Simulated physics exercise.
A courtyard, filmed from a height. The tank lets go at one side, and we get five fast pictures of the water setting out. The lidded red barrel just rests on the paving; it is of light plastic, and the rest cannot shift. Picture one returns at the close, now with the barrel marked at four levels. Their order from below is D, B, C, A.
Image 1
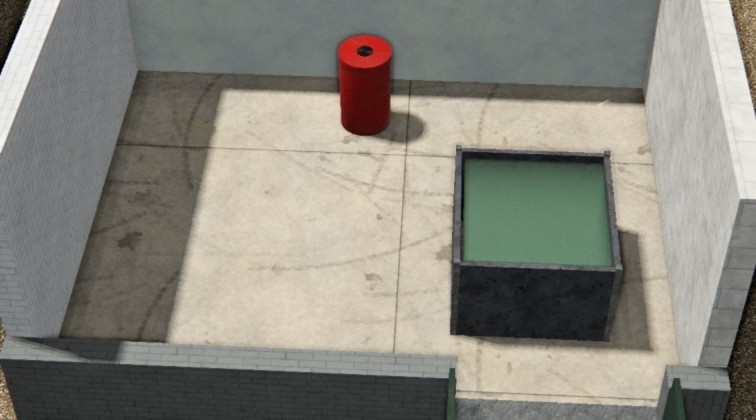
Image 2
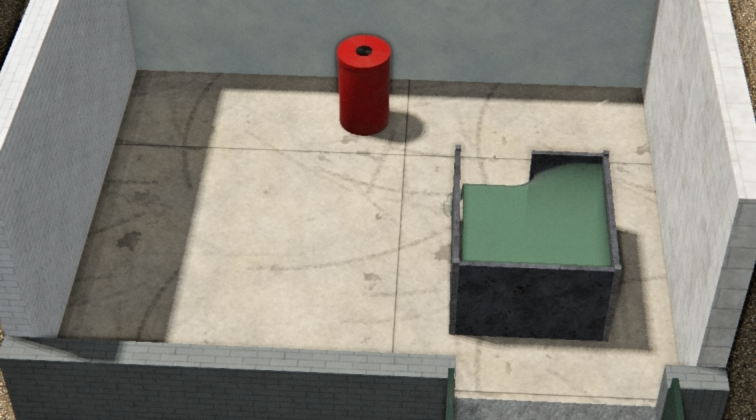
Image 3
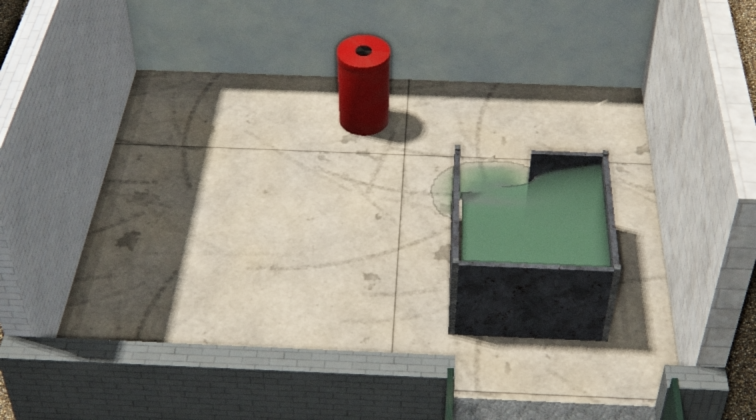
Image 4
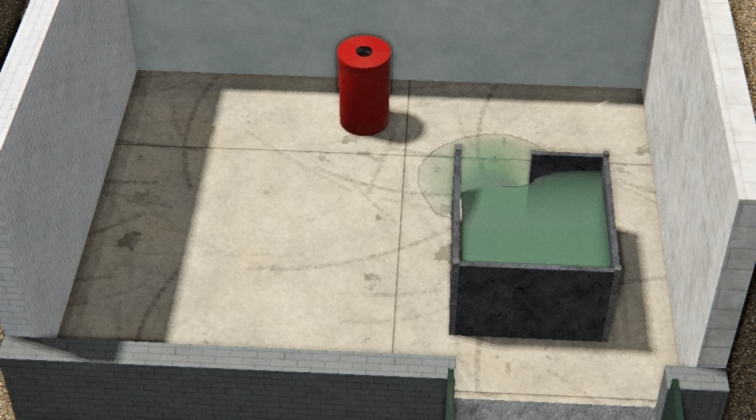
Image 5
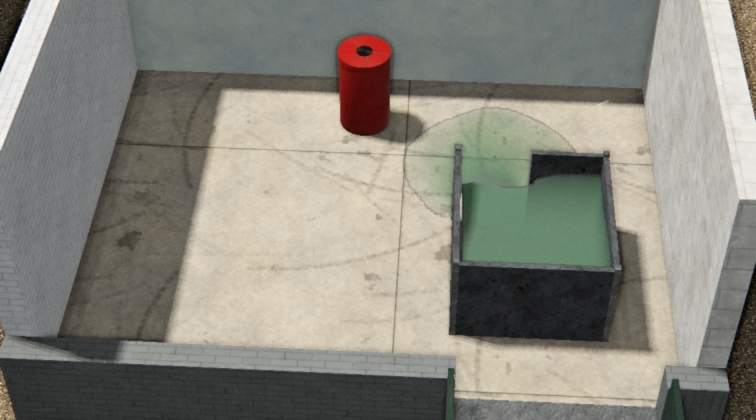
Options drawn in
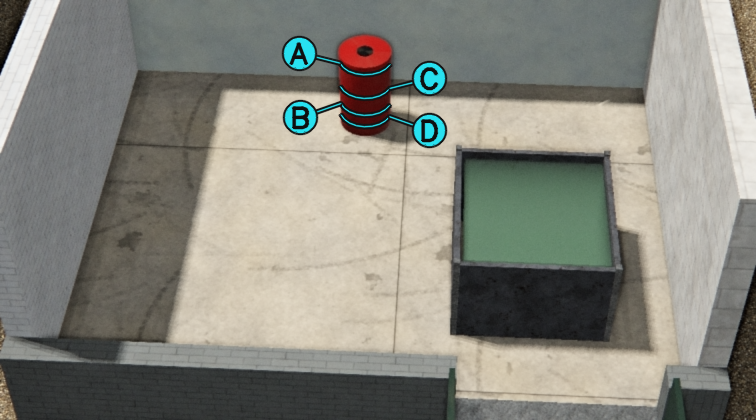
At first, a dark square tank brimming with green water stands to the right of a red barrel in a walled yard. Part of the tank's back wall and upper left side disappears, and water pours out through the gap. A pale green puddle then widens across the ground behind the tank.
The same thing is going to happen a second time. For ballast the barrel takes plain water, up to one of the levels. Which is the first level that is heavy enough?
It is B.
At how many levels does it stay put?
Three of the four.
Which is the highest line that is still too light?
The answer is D.
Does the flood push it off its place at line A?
No, not at all.
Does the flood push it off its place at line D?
Yes, it does.
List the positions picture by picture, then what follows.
Lid of the red barrel at (365, 52); tank full, its middle at (534, 213); open gate at (561, 364).
Water covers 1 % of the ground, mostly out of sight from here.
Water covers 3 % of the ground, mostly out of sight from here.
Water covers 6 % of the ground and is seen nearest the barrel at (432, 162).
Lid of the red barrel at (365, 51); water covers 10 % of the ground and is seen nearest the barrel at (426, 140).
On the marked copy, A at (363, 74); B at (364, 115); C at (364, 98); D at (364, 126); from the bottom up D, B, C, A.
With A, it does not move.
With B, it does not move.
With C, it does not move.
With D, it is pushed about 3 times its own width away.
